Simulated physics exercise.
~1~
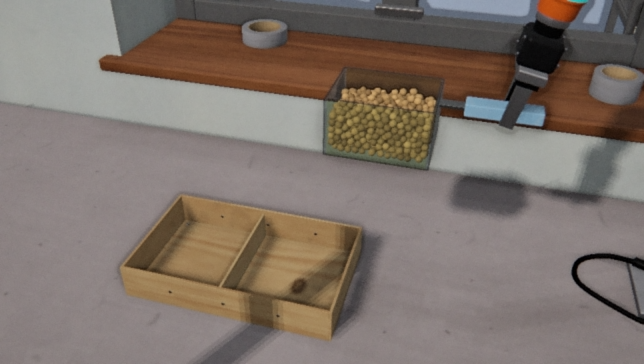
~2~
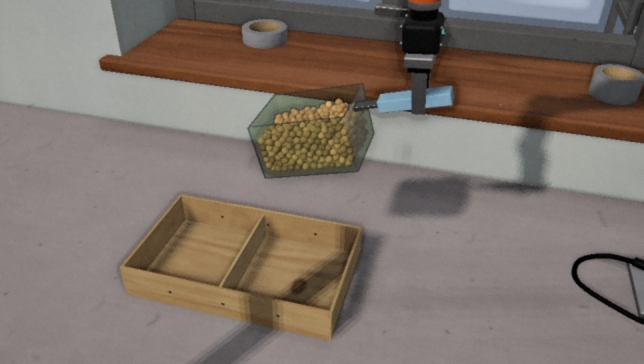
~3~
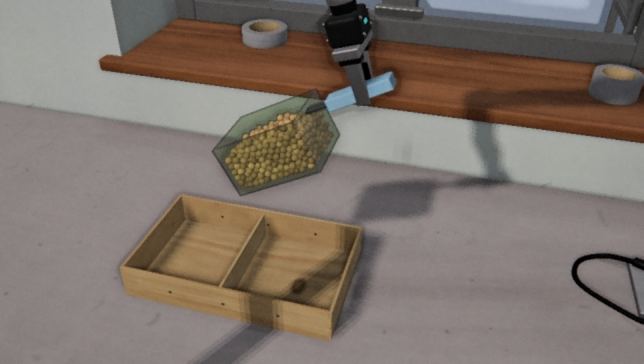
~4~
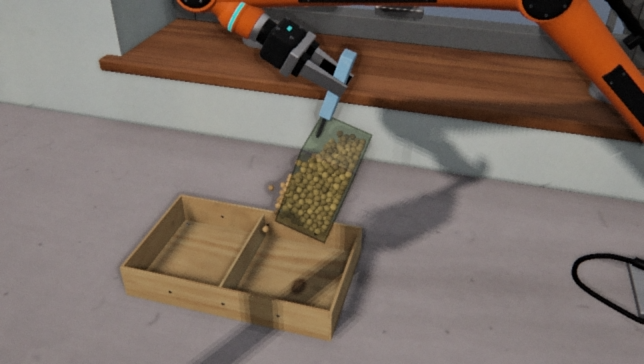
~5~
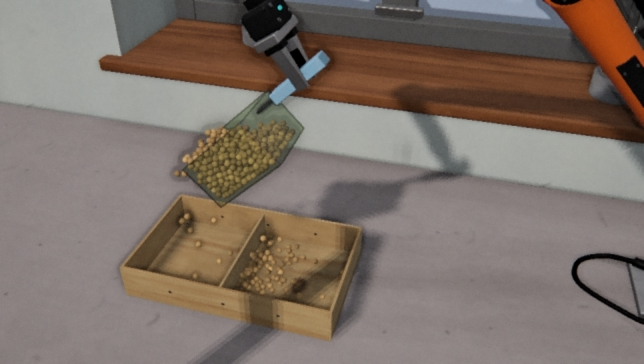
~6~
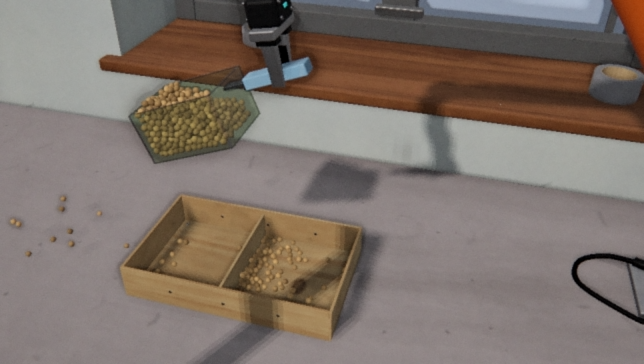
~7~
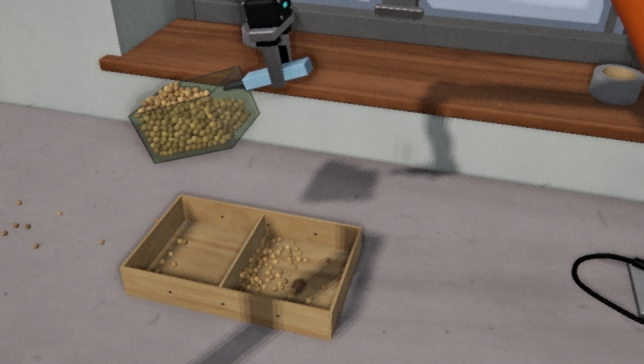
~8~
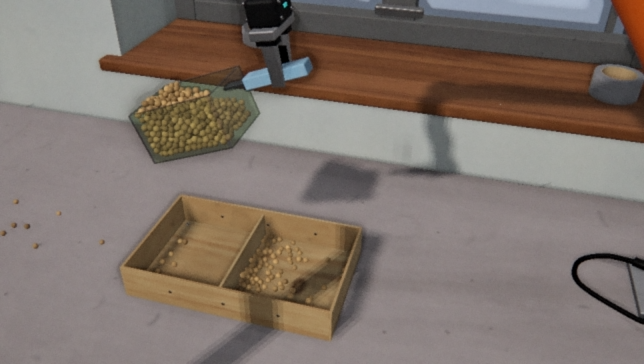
Robot arm carrying a clear box of chickpeas left, tipping some into a divided wooden crate, then holding the still mostly full box.
